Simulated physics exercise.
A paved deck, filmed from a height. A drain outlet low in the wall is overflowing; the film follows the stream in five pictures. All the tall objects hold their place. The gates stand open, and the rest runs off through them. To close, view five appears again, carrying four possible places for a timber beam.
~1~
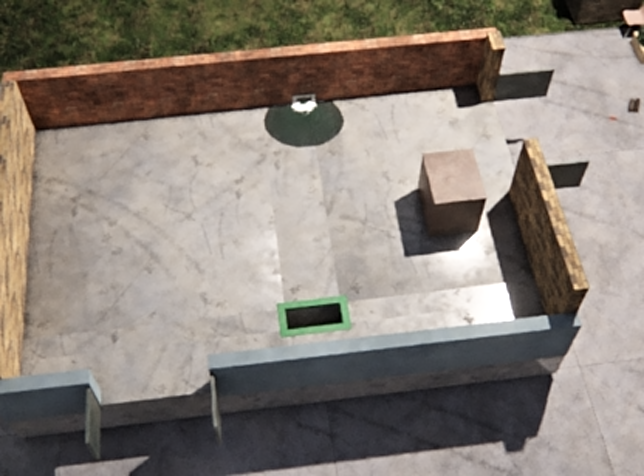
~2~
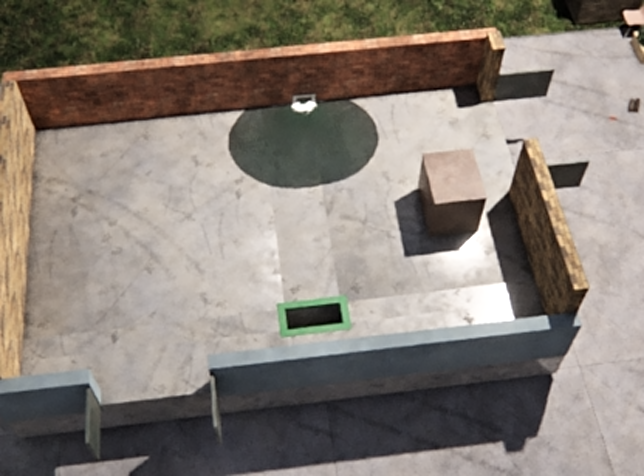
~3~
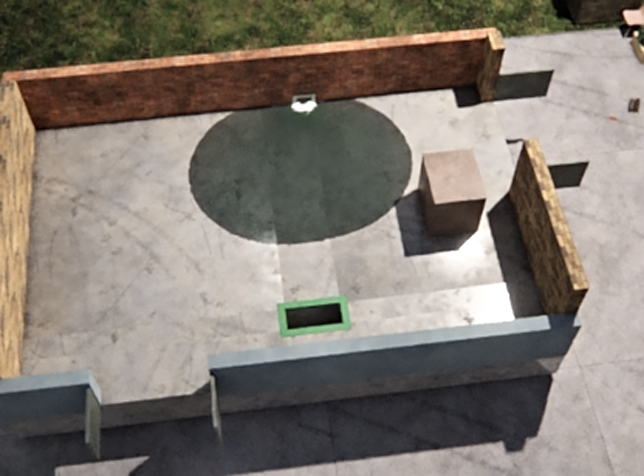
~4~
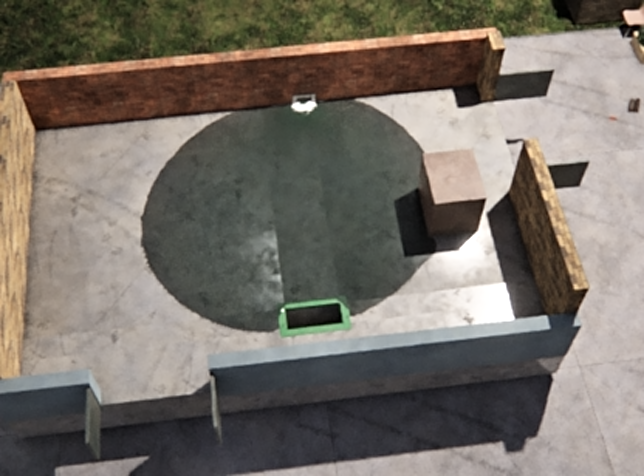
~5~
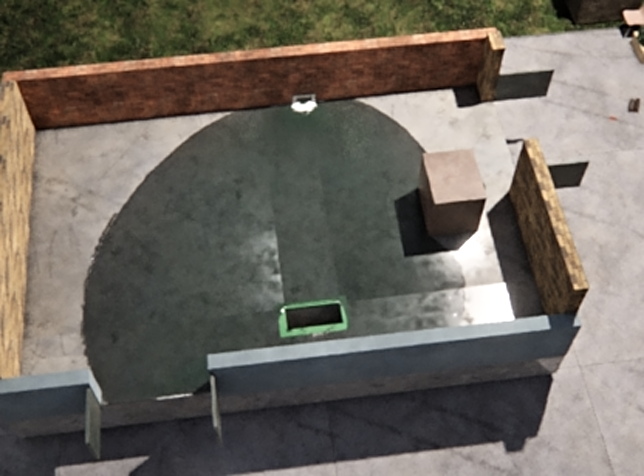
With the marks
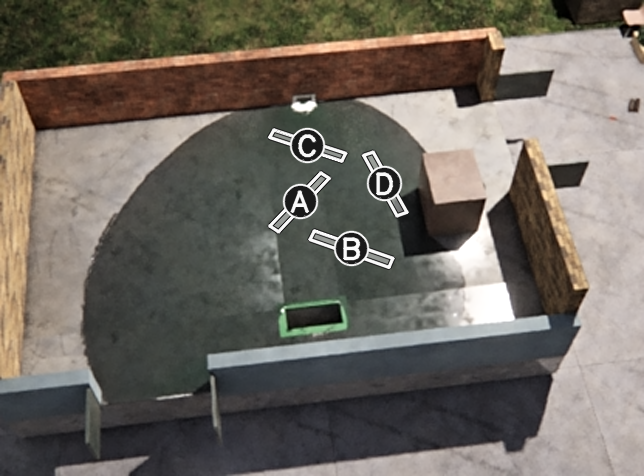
On a walled paved deck seen from above, a dark patch of water spreads from a small white outfall at the foot of the brick wall. It widens into a broad round pool, touches the brown block and reaches the green-rimmed gully, then extends past it to the opening in the near wall.
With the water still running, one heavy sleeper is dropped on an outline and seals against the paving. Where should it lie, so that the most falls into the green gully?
Use place D.
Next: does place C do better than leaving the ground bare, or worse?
Place C is worse.
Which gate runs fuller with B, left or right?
The left one.
On the marked copy, A from (274, 228) to (325, 175); B from (312, 235) to (390, 262); C from (271, 133) to (343, 157); D from (368, 153) to (401, 214).
With A, about 23 % of the stream runs into the green gully, about 76 % out by the gates.
With B, about 24 % of the stream runs into the green gully, about 75 % out by the gates.
With C, about 24 % of the stream runs into the green gully, about 76 % out by the gates.
With D, about 33 % of the stream runs into the green gully, about 66 % out by the gates.
